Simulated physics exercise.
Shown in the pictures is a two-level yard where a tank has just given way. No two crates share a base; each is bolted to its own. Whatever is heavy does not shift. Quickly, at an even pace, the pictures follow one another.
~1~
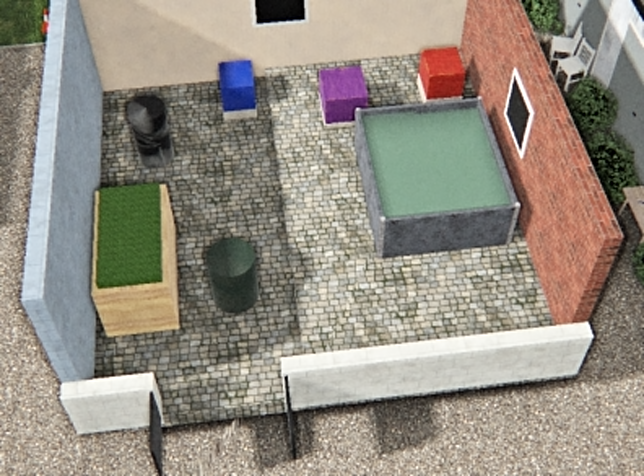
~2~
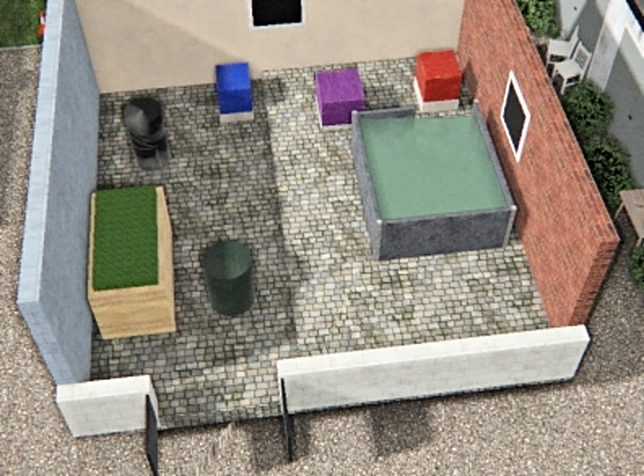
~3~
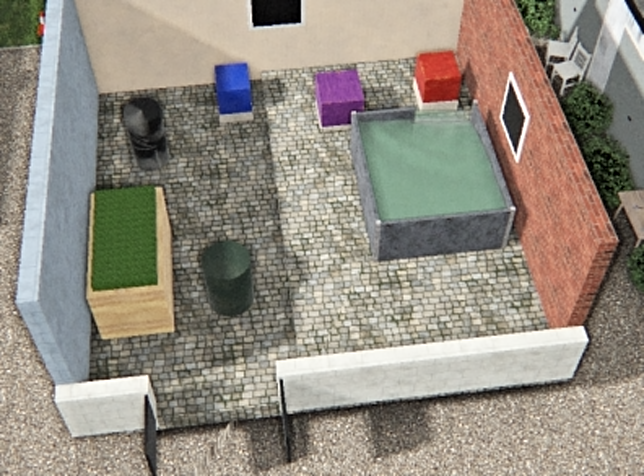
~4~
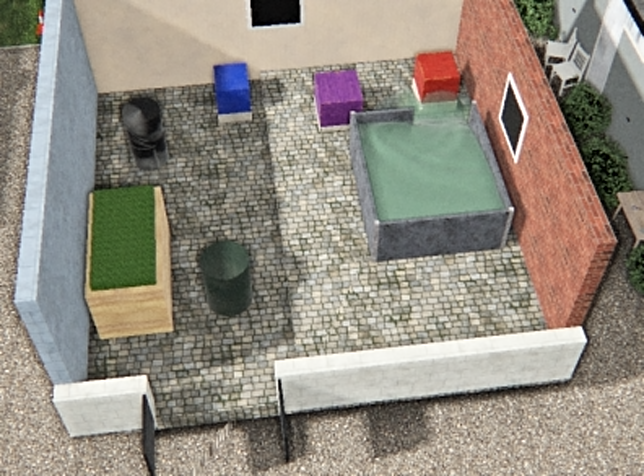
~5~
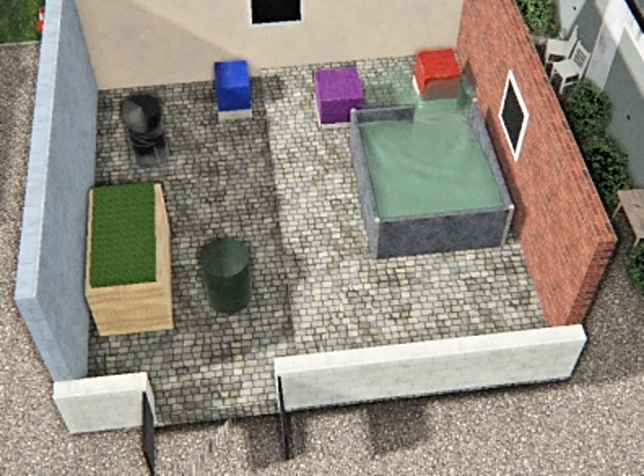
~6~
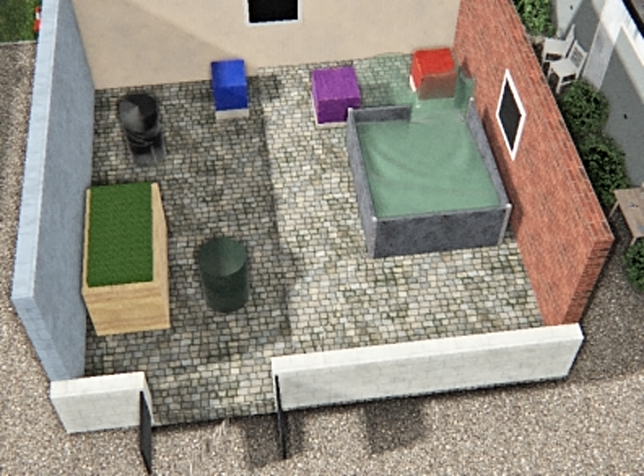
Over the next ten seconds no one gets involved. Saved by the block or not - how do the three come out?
They come out like this: The blue crate wet, the purple crate wet, the red crate wet.
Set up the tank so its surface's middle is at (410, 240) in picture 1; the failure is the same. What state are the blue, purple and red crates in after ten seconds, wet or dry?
Going through them, the blue one gets flooded, the purple one gets flooded and the red one gets flooded.
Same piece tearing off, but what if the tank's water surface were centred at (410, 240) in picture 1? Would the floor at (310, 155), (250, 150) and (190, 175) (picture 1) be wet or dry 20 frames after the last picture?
First drenched; next drenched; last drenched.
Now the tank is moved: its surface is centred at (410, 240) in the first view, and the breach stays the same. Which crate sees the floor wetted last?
I'd go with the blue-painted one.
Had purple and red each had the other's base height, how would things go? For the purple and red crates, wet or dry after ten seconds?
Purple: Is reached; red: Is reached.
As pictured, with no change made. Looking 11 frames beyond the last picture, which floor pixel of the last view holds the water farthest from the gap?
The farthest wet spot is near (146, 90).
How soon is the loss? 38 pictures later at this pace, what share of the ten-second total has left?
Share gone by then: About 5 %.
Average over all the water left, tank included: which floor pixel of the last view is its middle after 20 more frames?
I'd put it at around (388, 156).
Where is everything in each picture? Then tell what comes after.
In the first frame, the open tank at (433, 160) is whole and still.
In the second frame, the front is at a hidden place, out from the gap on the open tank's far side.
In the third frame, the front is at a hidden place, out from the gap on the open tank's far side.
In the fourth frame, water pours out on the open tank's far side and has run to (408, 90).
In the fifth frame, water pours out on the open tank's far side and has run to (397, 68).
In the sixth frame, water pours out on the open tank's far side and has run to (369, 58).
A moment on, water covers 15 % of the floor; the blue crate not reached, the purple crate water round its plinth, the red crate water round its plinth.
Next, water covers 25 % of the floor; the blue crate water round its plinth, the purple crate water round its plinth, the red crate water round its plinth.
Then, water covers 45 % of the floor; the blue crate water round its plinth, the purple crate water round its plinth, the red crate water round its plinth.
Later, water covers 85 % of the floor; the blue crate water round its plinth, the purple crate water round its plinth, the red crate water round its plinth.
In the end, water covers 90 % of the floor; the blue crate was topped, the purple crate was topped, the red crate was topped.
